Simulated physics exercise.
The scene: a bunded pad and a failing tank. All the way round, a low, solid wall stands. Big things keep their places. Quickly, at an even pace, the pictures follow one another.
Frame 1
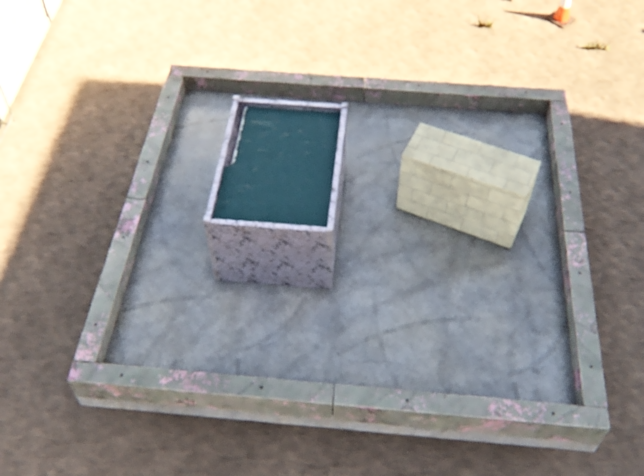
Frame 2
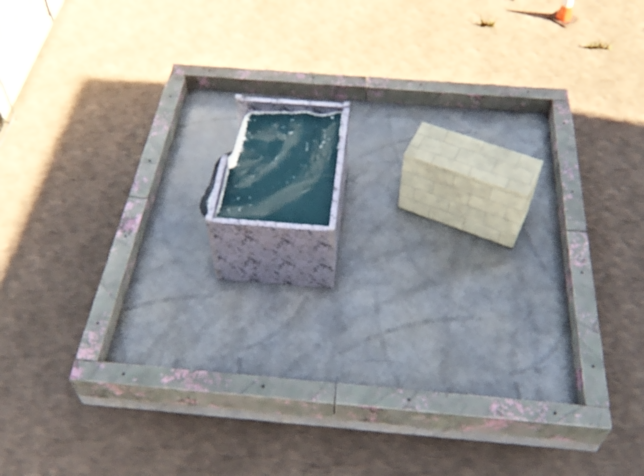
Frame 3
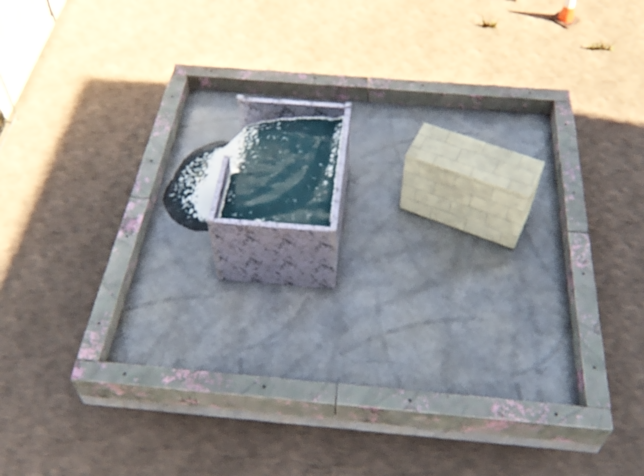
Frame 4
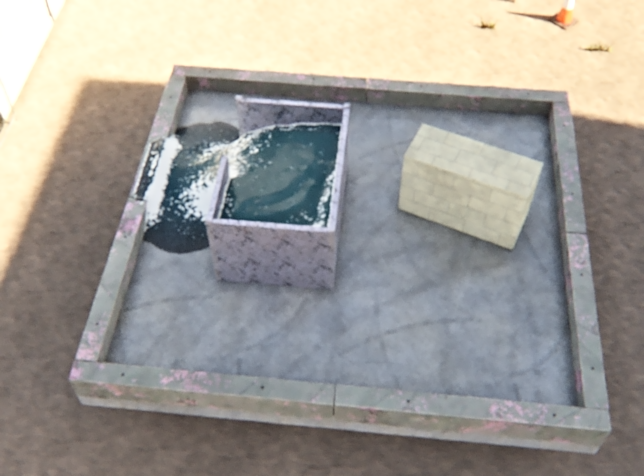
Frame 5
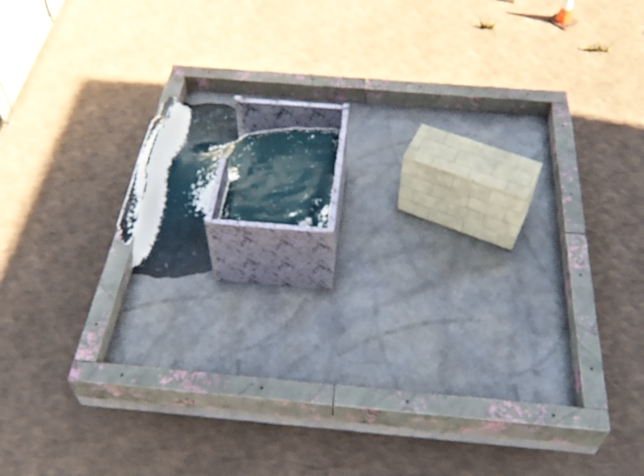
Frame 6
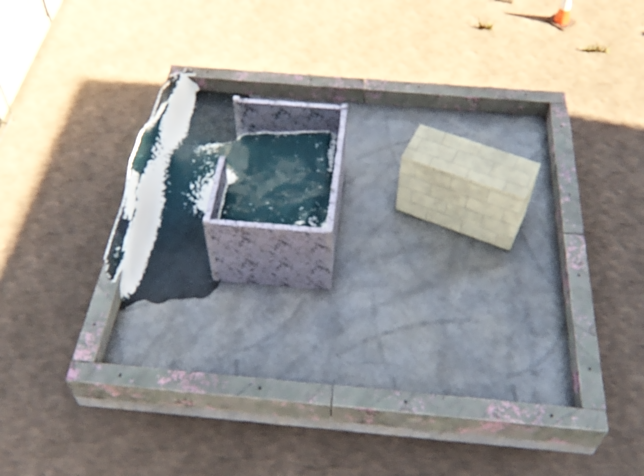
Walled stone pad with a tank of dark water pouring out through its left side, spreading and surging against the left wall.
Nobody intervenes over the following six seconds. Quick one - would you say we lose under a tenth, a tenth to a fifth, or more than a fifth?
Pretty clearly, it's a major loss, exceeding a fifth.
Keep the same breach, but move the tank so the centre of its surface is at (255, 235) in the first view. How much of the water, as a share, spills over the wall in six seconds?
Estimated share: Around 26 %.
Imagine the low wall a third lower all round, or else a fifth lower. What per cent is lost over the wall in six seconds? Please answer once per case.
I'd expect around 44 per cent for the first wall and around 38 per cent for the second.
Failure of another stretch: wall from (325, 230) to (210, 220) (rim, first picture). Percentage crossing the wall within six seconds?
Estimated share: Roughly 24 %.
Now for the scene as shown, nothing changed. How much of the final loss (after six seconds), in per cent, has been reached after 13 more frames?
Around 95 percent.
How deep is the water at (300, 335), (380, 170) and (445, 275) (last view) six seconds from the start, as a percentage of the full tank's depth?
Around 4, 2 and 10 %.
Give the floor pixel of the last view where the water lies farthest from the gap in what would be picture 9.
Close to (101, 373).
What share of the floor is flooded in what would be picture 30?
Roughly 95 per cent.
A moment on, water covers 20 % of the floor; the low wall has let 7 % over.
Next, water covers 25 % of the floor; the low wall has let 14 % over.
Then, water covers 55 % of the floor; the low wall has let 27 % over.
Later, water covers 80 % of the floor; the low wall has let 29 % over.
In the end, water covers 85 % of the floor; the low wall has let 29 % over.
